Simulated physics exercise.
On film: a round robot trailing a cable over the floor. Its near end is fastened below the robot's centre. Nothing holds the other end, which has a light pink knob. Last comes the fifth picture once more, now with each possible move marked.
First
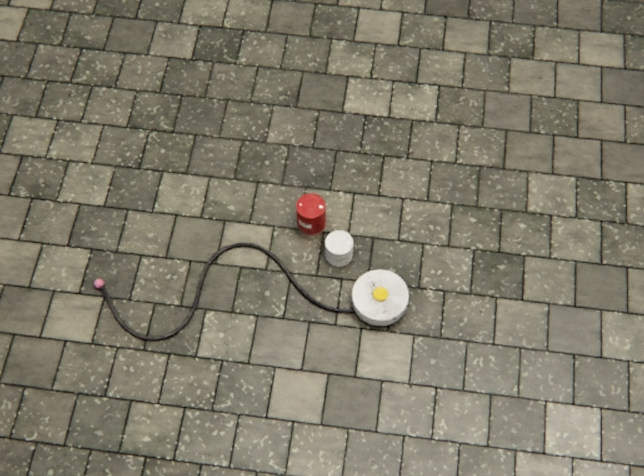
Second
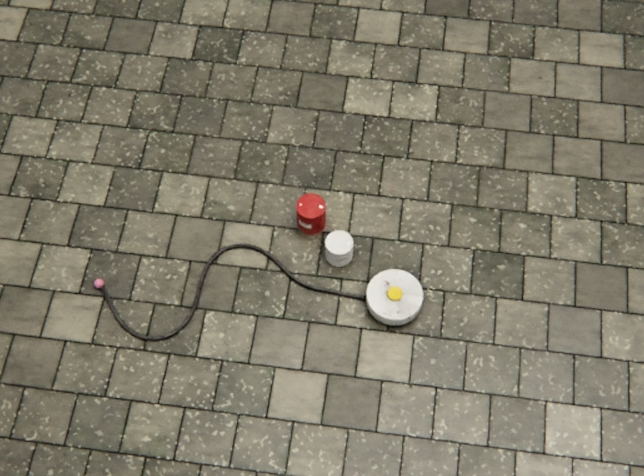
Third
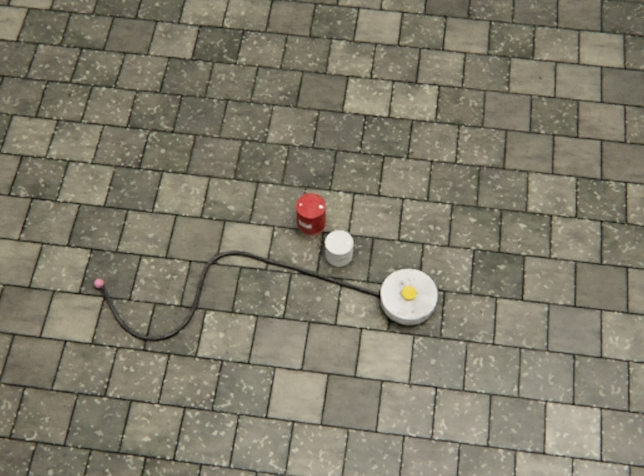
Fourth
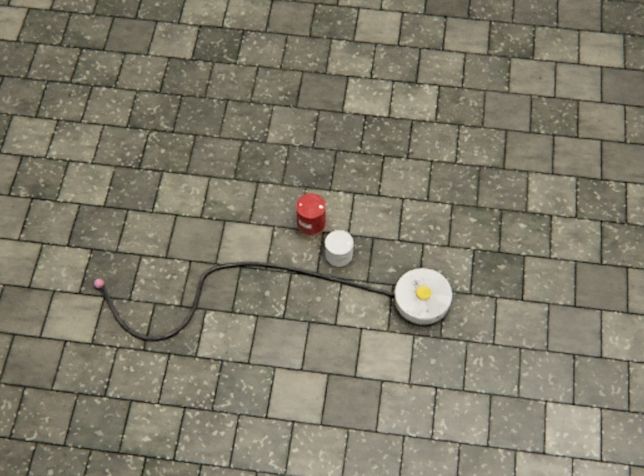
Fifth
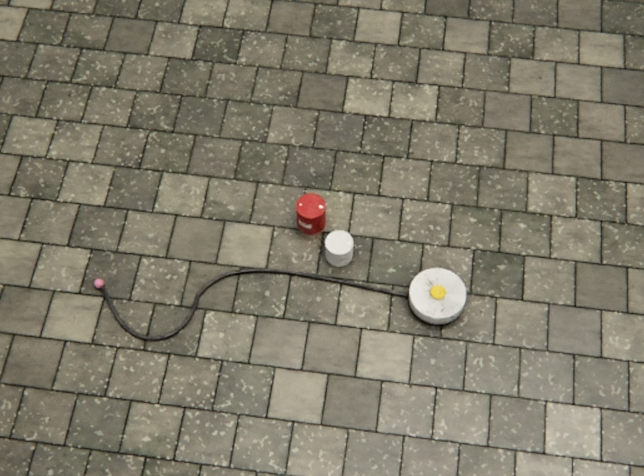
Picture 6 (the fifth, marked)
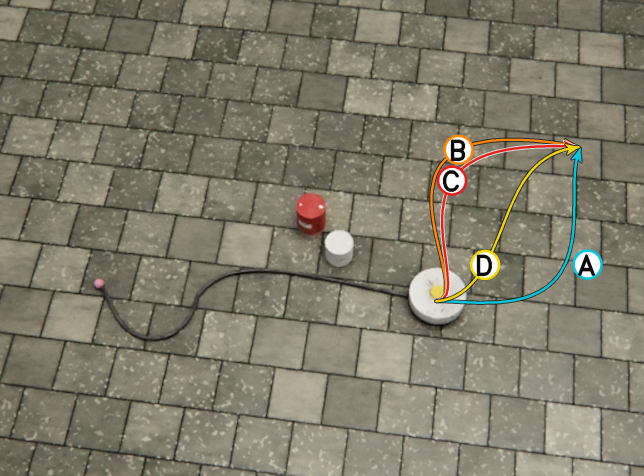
The clip opens on a round white robot with a yellow centre on grey paving, trailing a dark, curving cable, with a red keg and white pot nearby. The robot slides steadily right, and the cable's bends flatten progressively nearest it, while the pink-knobbed far end, keg and pot stay still.
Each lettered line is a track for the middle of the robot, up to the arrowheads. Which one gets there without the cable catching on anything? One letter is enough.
The robot should drive A.
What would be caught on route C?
The white pot.
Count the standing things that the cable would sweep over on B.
Two.
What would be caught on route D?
It is the white pot.
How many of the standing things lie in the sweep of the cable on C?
In all, one.
On the marked copy, A from (436, 301) via (566, 262) to (580, 148); B from (436, 301) via (438, 169) to (577, 146); C from (436, 301) via (452, 181) to (577, 147); D from (436, 301) via (506, 218) to (579, 147).
Taking A. A third of the way, robot (545, 285), middle of the cable (337, 304), free end (136, 301).
Two thirds of the way, robot (576, 200), middle of the cable (404, 285), free end (205, 302).
When it is over, robot (583, 142), middle of the cable (439, 251), free end (252, 301); nothing has been touched.
As for the rest, B meets the white pot and red keg; C meets the white pot; D meets the white pot.
